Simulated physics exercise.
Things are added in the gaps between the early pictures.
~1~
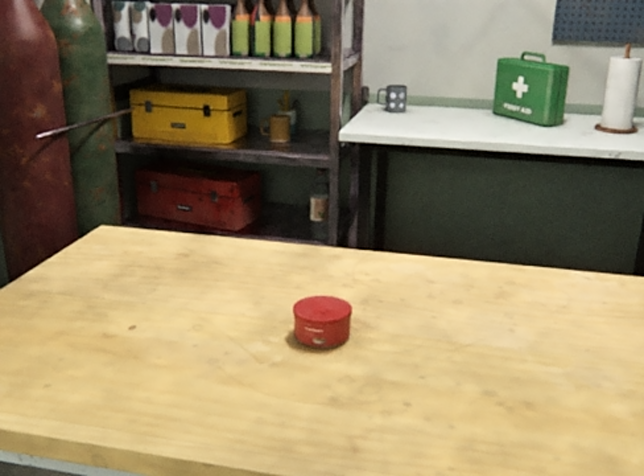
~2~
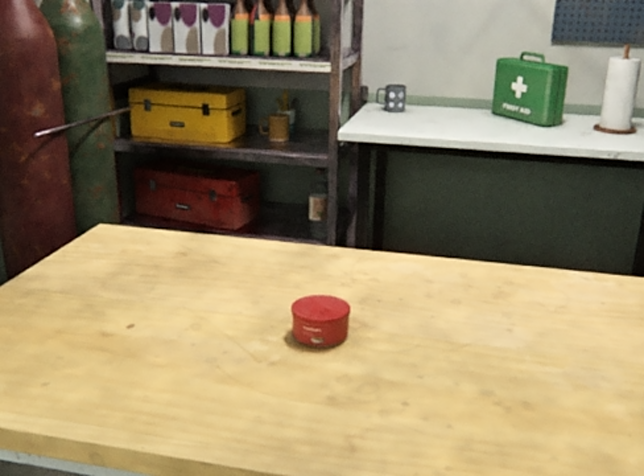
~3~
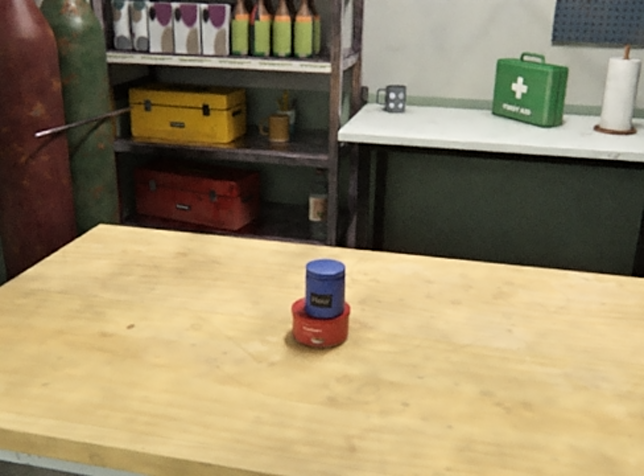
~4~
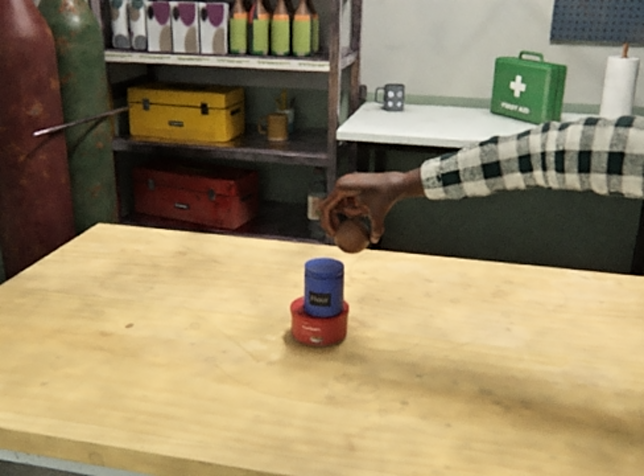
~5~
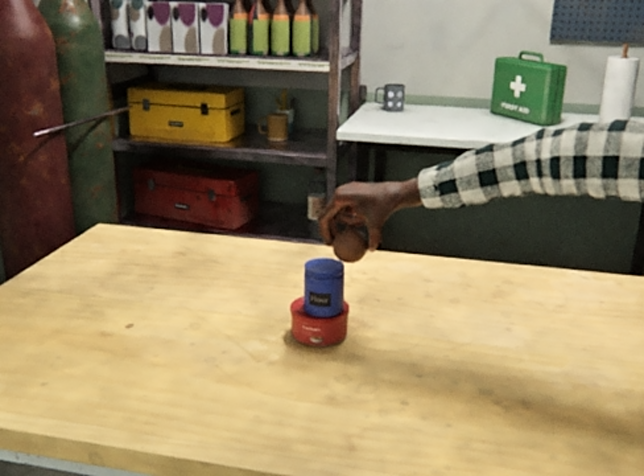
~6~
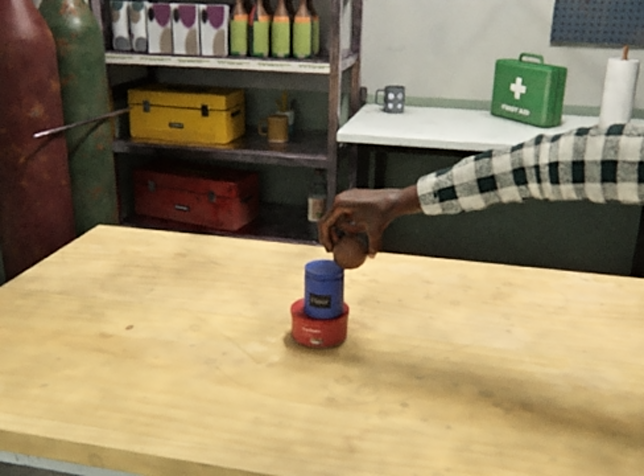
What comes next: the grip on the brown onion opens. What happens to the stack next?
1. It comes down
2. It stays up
Answer: 1.
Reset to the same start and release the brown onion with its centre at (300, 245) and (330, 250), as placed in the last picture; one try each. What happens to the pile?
Case A: It comes down; case B: It does not fall.
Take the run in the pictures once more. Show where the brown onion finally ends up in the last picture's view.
I'd point to roughly (395, 332).
Then, 0.40 s after the last picture, brown onion now fallen.
Then, 0.60 s after the last picture, things are still on the move.
At rest, fallen, brown onion; the other 2 in place. Seen from the same camera at the end, brown onion near (395, 332). The pile comes apart.
